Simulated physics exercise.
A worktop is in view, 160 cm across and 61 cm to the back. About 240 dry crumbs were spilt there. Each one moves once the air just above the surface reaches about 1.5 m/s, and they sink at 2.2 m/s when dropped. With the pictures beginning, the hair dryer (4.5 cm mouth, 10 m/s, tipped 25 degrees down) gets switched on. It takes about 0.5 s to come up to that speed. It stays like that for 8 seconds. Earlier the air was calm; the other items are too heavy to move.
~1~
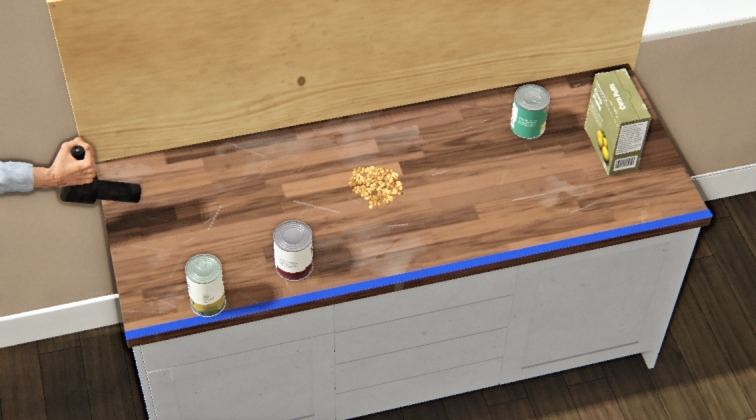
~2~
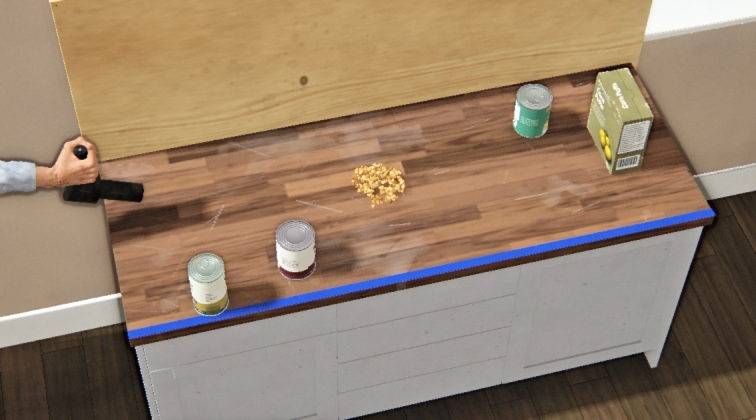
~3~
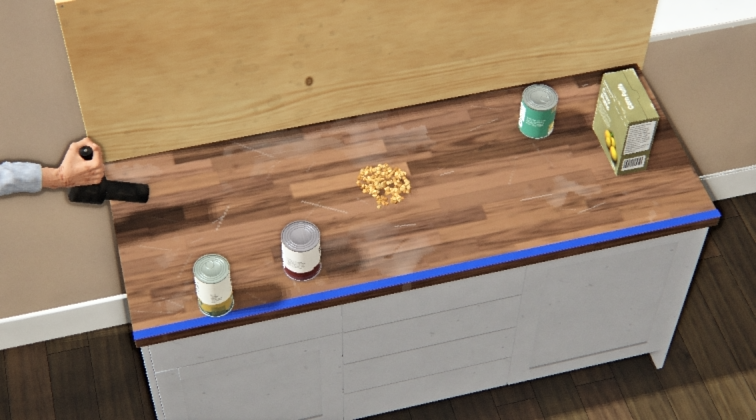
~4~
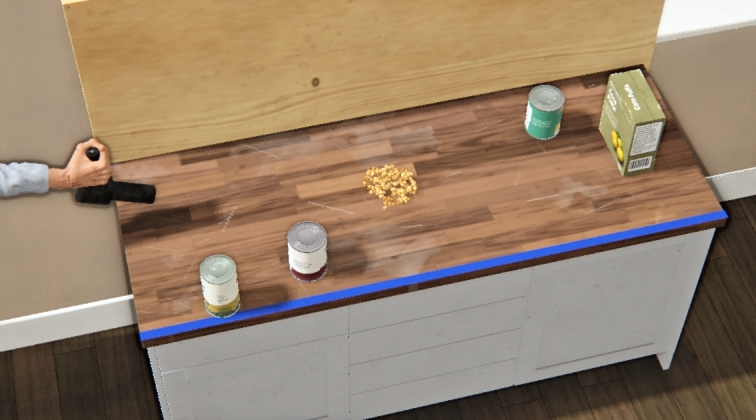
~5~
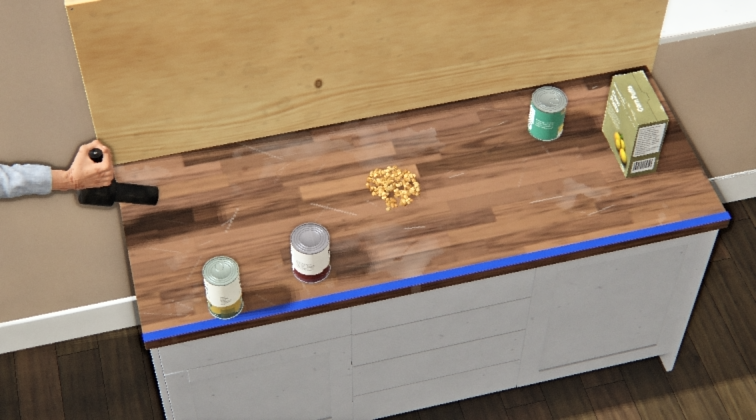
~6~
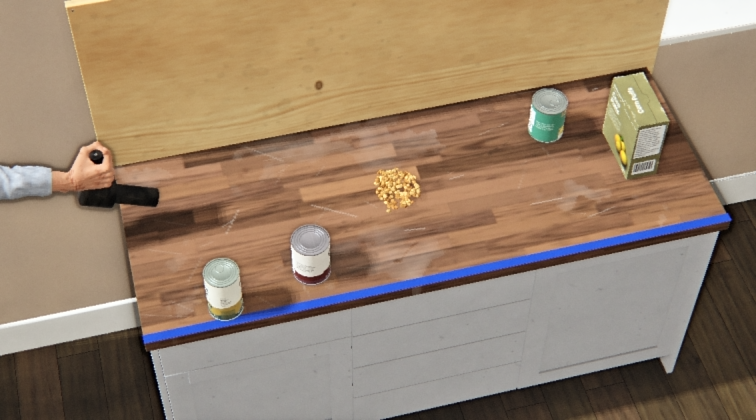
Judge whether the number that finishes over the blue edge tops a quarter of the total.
Judgement: It does not top a quarter.
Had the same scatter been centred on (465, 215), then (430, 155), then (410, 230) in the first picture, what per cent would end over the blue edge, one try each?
Going through the three spots in order, you'd get 30 percent, 0 percent and 60 percent.
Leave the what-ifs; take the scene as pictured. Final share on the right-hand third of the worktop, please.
I'd put it at about 90 percent.
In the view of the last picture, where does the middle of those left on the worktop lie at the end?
The middle is around pixel (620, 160).
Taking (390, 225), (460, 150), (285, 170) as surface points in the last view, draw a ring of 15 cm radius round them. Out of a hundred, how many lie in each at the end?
Taking the spots one by one, around 0 %, 0 % and 0 %.
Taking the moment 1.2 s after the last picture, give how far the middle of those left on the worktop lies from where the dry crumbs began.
Measured offset: Approx. 65 cm.
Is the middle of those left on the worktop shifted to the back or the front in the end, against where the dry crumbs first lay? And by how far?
It has moved to the near edge by around 5 cm.
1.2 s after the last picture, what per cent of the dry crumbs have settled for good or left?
It comes out at some 40 %.
Then, 1.2 s after the last picture the count stands so, 0 % are over the blue edge; the middle of those still in play is near (621, 165).
Then, 2.1 s after the last picture the count stands so, 0 % are over the blue edge; the middle of those still in play is near (621, 163).
Then, 4.0 s after the last picture the count stands so, 0 % are over the blue edge; the middle of those still in play is near (621, 160).
Then, 7.6 s after the last picture, at the end, 0 % are over the blue edge; the middle of those still in play is near (620, 160).
